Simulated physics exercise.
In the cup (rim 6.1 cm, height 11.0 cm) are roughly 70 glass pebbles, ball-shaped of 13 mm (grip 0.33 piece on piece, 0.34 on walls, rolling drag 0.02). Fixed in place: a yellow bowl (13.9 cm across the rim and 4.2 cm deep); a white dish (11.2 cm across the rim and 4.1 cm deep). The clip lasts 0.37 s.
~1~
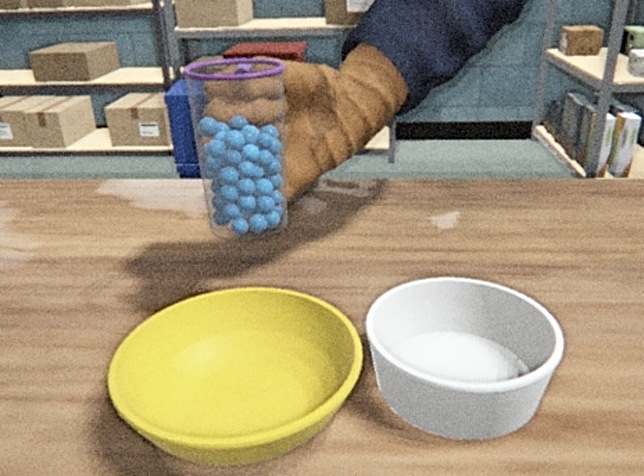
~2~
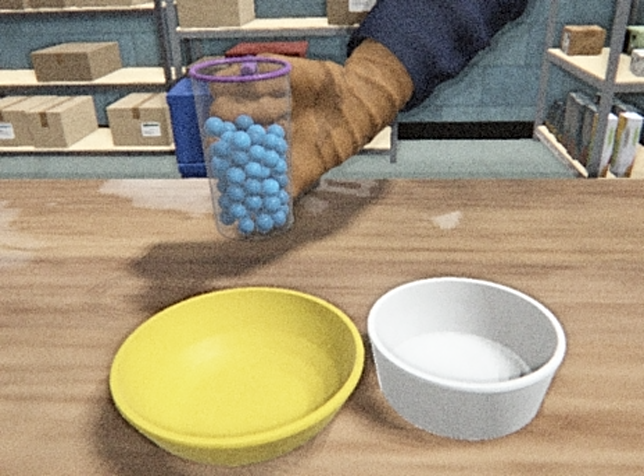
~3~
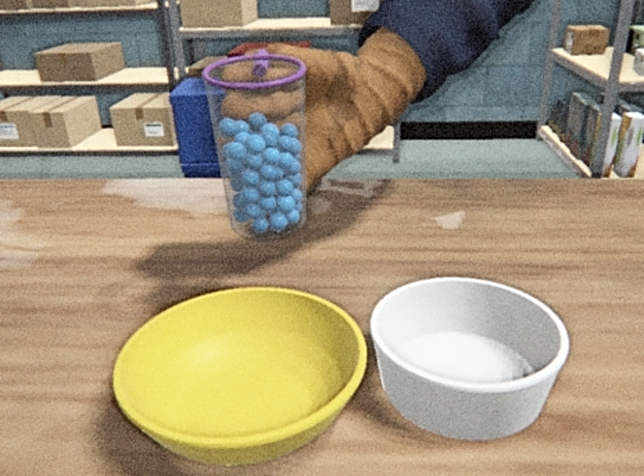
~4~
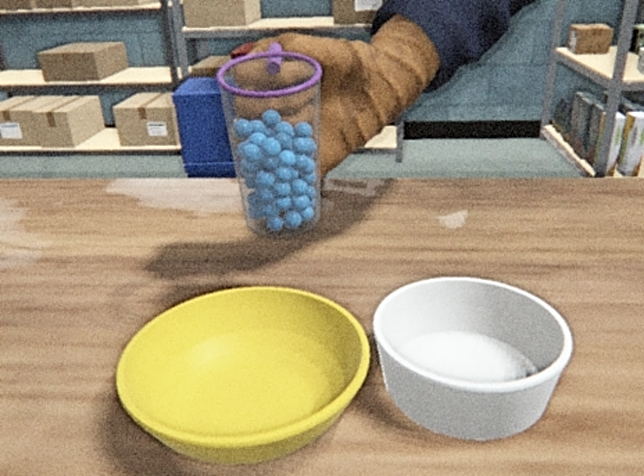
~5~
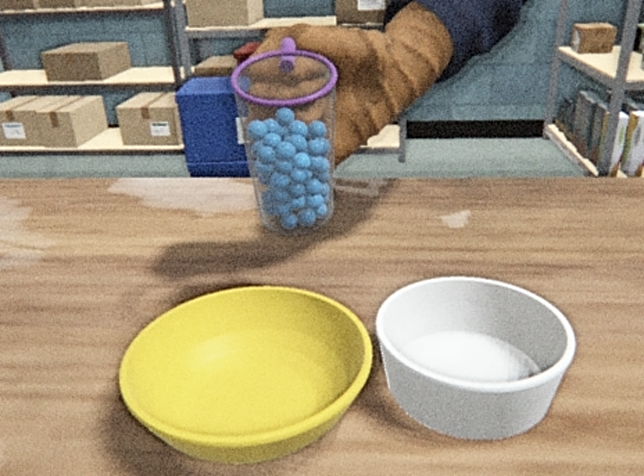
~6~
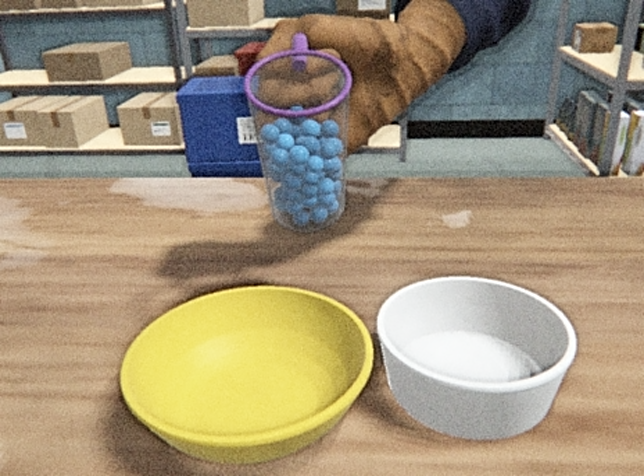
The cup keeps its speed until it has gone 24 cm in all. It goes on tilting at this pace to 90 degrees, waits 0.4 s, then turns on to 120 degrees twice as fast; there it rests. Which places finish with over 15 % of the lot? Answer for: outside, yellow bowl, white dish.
Outside above, yellow bowl below, white dish above.
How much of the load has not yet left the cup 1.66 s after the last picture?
Some 30 per cent of the load.
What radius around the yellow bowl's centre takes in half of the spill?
Roughly 44 cm.
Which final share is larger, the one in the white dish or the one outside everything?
The larger share is outside everything.
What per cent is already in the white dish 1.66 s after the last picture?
Some 30 per cent.
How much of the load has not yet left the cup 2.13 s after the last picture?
About 0 per cent.
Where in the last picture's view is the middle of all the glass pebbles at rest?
At about (510, 361).
Then, 0.64 s after the last picture, tilt 75 degrees; cup 100 %; middle of all pieces near (402, 151).
Then, 1.17 s after the last picture, tilt 90 degrees; white dish 10 %, cup 85 %; middle of all pieces near (486, 179).
Then, 1.66 s after the last picture, tilt 120 degrees; white dish 30 %, cup 30 %, outside 25 %, in the air 15 %; middle of all pieces near (557, 300).
Then, 2.13 s after the last picture, tilt 120 degrees; white dish 30 %, outside 70 %.
In the end, white dish 30 %, cup 0 %, outside 70 %, yellow bowl 0 %.
